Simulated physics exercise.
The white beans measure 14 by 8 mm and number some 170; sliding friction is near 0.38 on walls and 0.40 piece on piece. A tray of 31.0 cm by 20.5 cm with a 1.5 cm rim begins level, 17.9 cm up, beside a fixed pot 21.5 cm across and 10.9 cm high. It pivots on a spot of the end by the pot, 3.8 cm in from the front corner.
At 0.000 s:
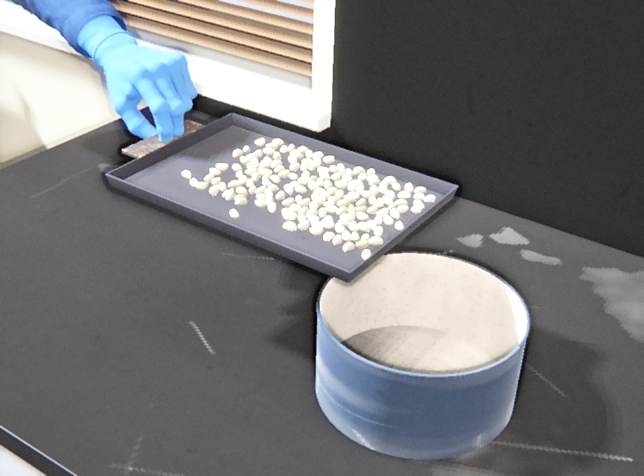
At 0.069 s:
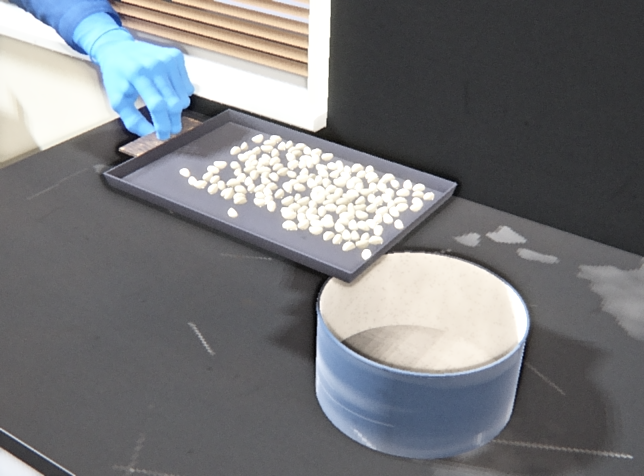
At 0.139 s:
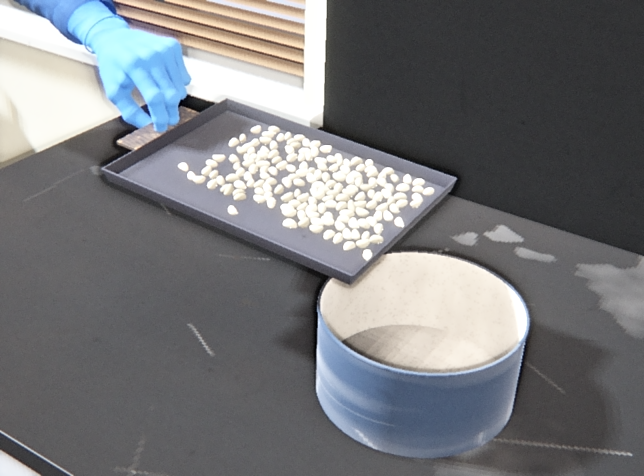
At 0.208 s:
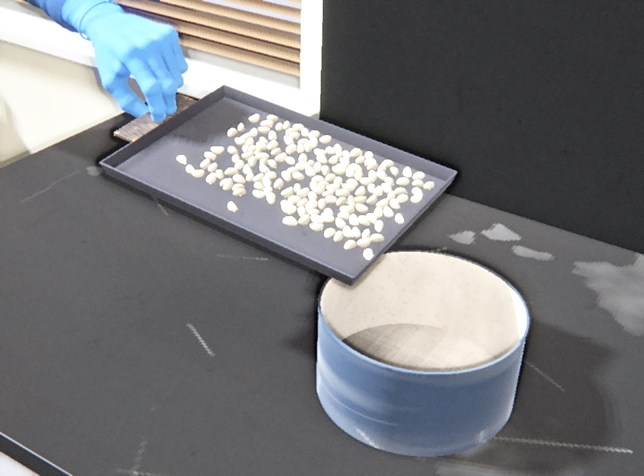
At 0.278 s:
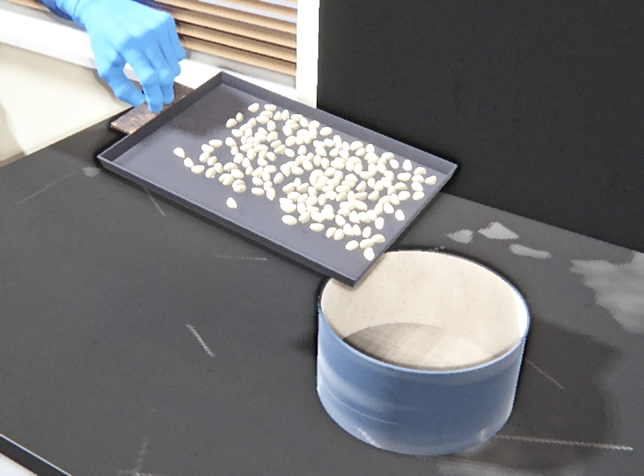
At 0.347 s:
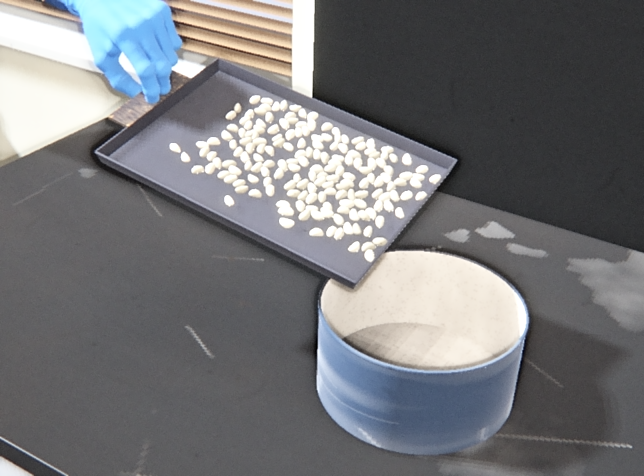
Dark tray of white beans tilting gradually as a blue-gloved hand raises its far left end beside a blue pot.
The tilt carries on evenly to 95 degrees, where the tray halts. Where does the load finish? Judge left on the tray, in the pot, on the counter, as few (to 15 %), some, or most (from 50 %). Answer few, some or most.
Tray few, pot some, counter most.
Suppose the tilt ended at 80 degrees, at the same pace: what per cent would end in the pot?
In that case some 35 per cent.
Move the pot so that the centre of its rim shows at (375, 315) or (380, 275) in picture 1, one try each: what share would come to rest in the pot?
About 100 and 0 per cent.
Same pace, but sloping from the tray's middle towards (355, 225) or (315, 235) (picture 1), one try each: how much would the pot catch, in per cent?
Some 95 and 65 per cent.
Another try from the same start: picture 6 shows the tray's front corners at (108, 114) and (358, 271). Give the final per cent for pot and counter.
Pot 95, counter 5.
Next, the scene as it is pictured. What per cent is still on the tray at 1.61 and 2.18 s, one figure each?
About 55, 0.
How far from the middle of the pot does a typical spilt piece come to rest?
About 18 cm.
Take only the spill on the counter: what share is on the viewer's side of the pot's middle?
About 100 per cent.
Then, at 1.10 s, tilt 52 degrees; the tray holds 100 %, the pot 0 %.
Then, at 1.61 s, tilt 77 degrees; the tray holds 55 %, the pot 10 %.
After 2.18 s, tilt 95 degrees; the tray holds 0 %, the pot 35 %.
In the end, at 3.2 s, tray 0 %, pot 35 %, counter 65 %.
